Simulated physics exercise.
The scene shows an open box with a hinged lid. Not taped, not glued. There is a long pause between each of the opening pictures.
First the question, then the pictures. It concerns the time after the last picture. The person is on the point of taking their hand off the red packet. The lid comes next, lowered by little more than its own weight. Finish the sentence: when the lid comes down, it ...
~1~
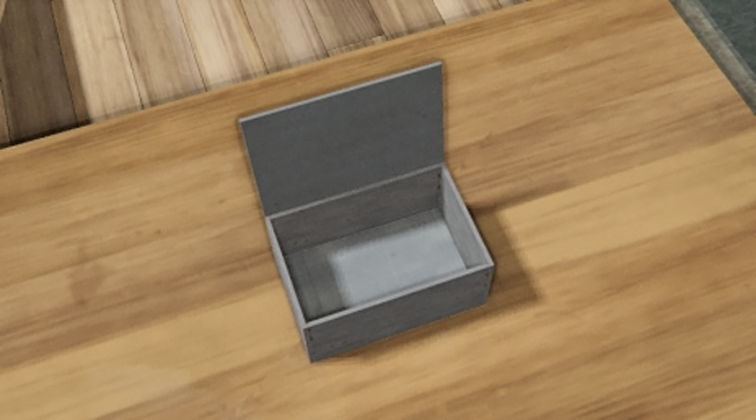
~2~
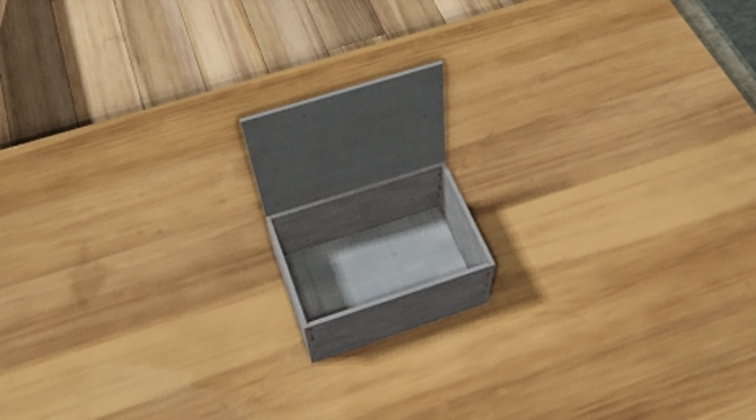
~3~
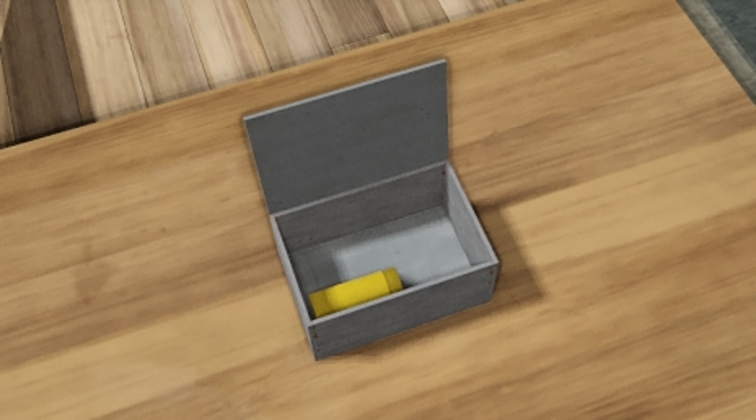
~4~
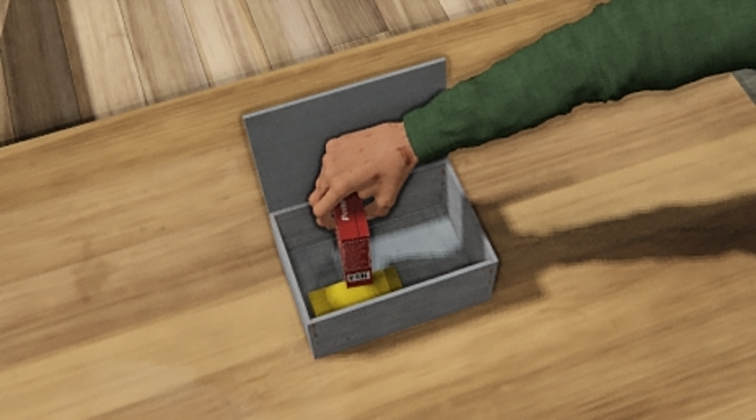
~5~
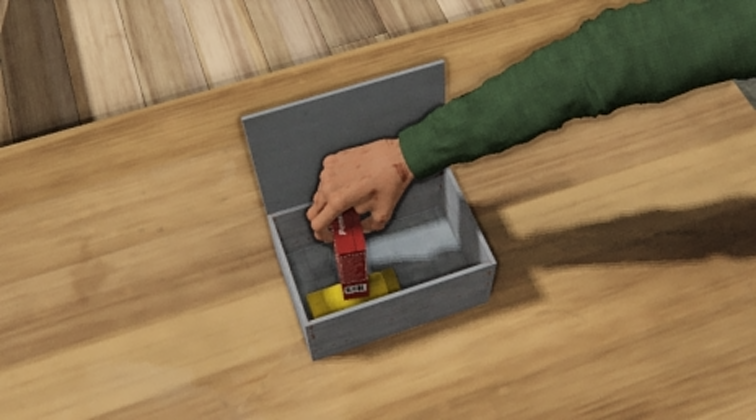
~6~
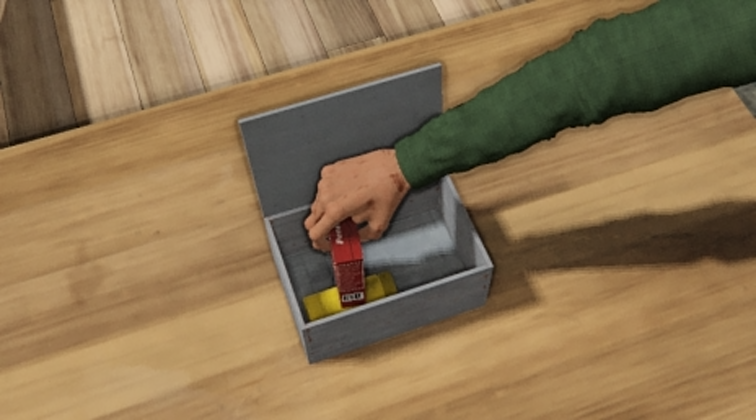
... cannot close.
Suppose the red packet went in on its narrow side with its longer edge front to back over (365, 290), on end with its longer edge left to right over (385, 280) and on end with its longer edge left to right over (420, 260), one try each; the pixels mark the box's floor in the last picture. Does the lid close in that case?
Lid, try 1: Propped open; try 2: Fully down; try 3: Propped open.
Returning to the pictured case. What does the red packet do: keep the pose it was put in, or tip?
Result: It leans over.
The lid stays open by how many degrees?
I'd put it at roughly 40°.
Then, 0.40 s after the last picture, red packet tipped 49° from how it was near (345, 259); yellow shaker rolled about its own width.
Then, 1.20 s after the last picture, lid starting down; red packet tipped 49° from how it was near (345, 259); yellow shaker rolled about its own width.
Then, 1.50 s after the last picture, lid 65° above the rim; red packet tipped 49° from how it was near (345, 259); yellow shaker rolled about its own width.
Then, 1.70 s after the last picture, lid 47° above the rim; red packet tipped 49° from how it was near (345, 259); yellow shaker rolled about its own width.
At rest, lid 39° above the rim; tipped over in the box, red packet; yellow shaker in place. Seen from the same camera at the end, red packet near (345, 259).
